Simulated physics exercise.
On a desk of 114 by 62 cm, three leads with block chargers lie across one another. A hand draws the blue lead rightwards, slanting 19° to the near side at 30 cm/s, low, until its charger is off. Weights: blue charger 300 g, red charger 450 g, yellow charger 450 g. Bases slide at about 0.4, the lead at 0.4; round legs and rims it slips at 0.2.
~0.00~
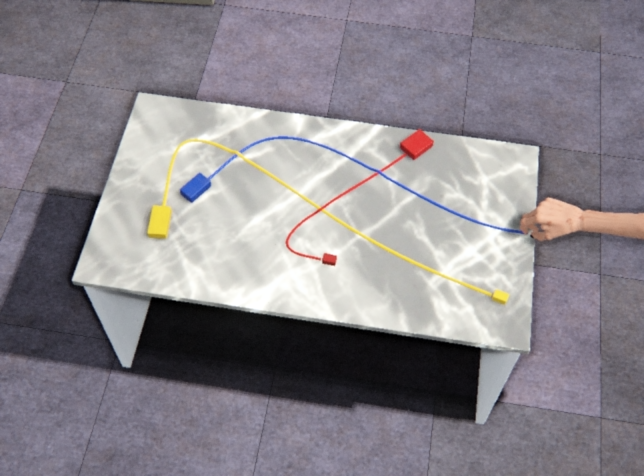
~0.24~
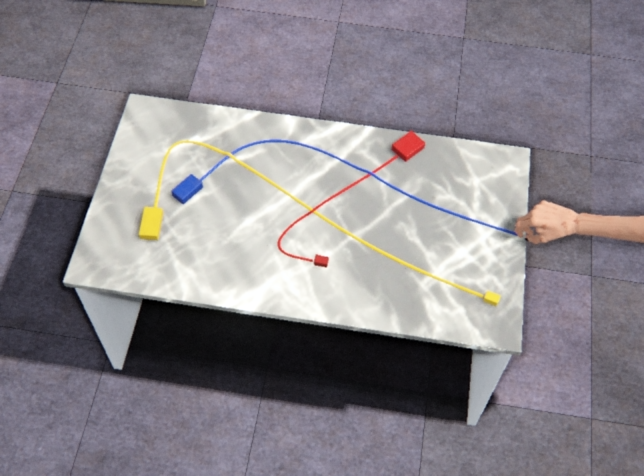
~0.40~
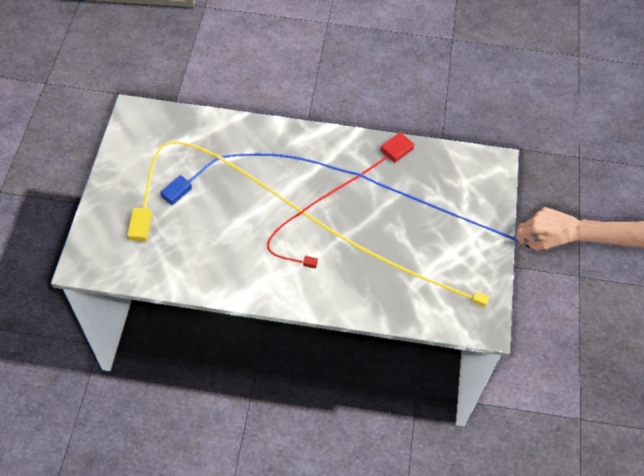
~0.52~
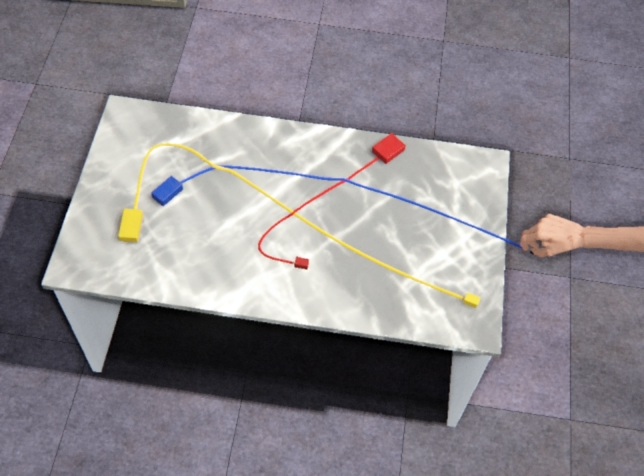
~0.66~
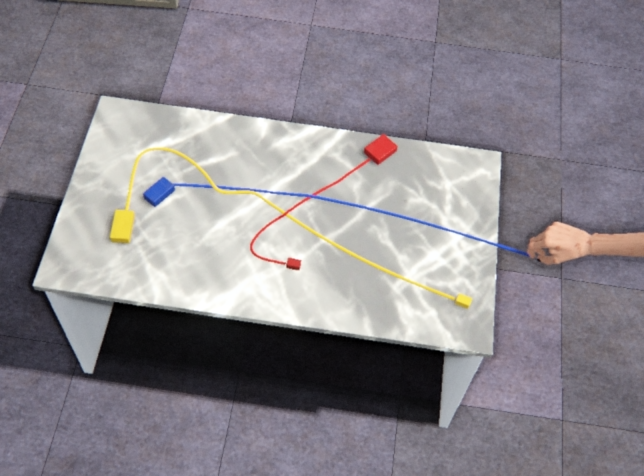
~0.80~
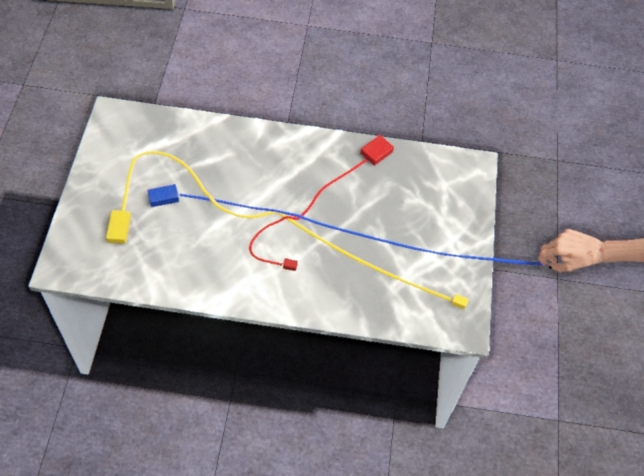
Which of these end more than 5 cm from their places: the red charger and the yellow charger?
Result: Red charger keeps its place, yellow charger moves.
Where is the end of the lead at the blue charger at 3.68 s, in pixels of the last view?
Around (487, 285).
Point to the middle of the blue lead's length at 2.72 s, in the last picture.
At about (566, 305).
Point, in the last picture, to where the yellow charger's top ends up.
Near (335, 260).
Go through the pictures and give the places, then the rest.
Shows, red charger (417, 142); yellow charger (159, 219); crossings (237, 155) yellow over blue, (315, 205) red over yellow, (374, 170) blue over red; blue lead runs through (423, 198) (363, 165) (300, 139) (237, 155); grip (528, 233), in the first frame.
Shows, blue lead runs through (356, 168) (228, 157); grip (523, 236), in the second frame.
Shows, blue lead runs through (356, 174) (218, 158); grip (524, 243), in the third frame.
Shows, blue lead runs through (357, 184) (216, 167); grip (528, 249), in the fourth frame.
Shows, blue lead runs through (356, 206) (213, 187); grip (535, 257), in the fifth frame.
Shows, red charger (378, 147); yellow charger (118, 224); blue lead runs through (435, 253) (362, 235) (292, 214) (221, 202); grip (546, 264), in the sixth frame.
By 1.8 s, the blue lead's tail end at (281, 219); blue charger 30 cm off its start.
By 2.7 s, the blue lead's tail end at (380, 252); yellow charger 5 cm off its start, blue charger 57 cm off its start, red plug 2 cm off its start.
By 3.7 s, the blue lead's tail end at (487, 285); yellow charger 32 cm off its start at (240, 242), red charger 1 cm off its start at (380, 151), blue charger 85 cm off its start at (472, 283).
By 4.6 s, the blue lead has left the top; yellow charger 55 cm off its start, red charger 3 cm off its start, blue charger over the edge.
By 5.1 s, the blue lead has left the top; yellow charger 56 cm off its start at (335, 260), red charger 3 cm off its start at (383, 154), blue charger over the edge, red plug over the edge.
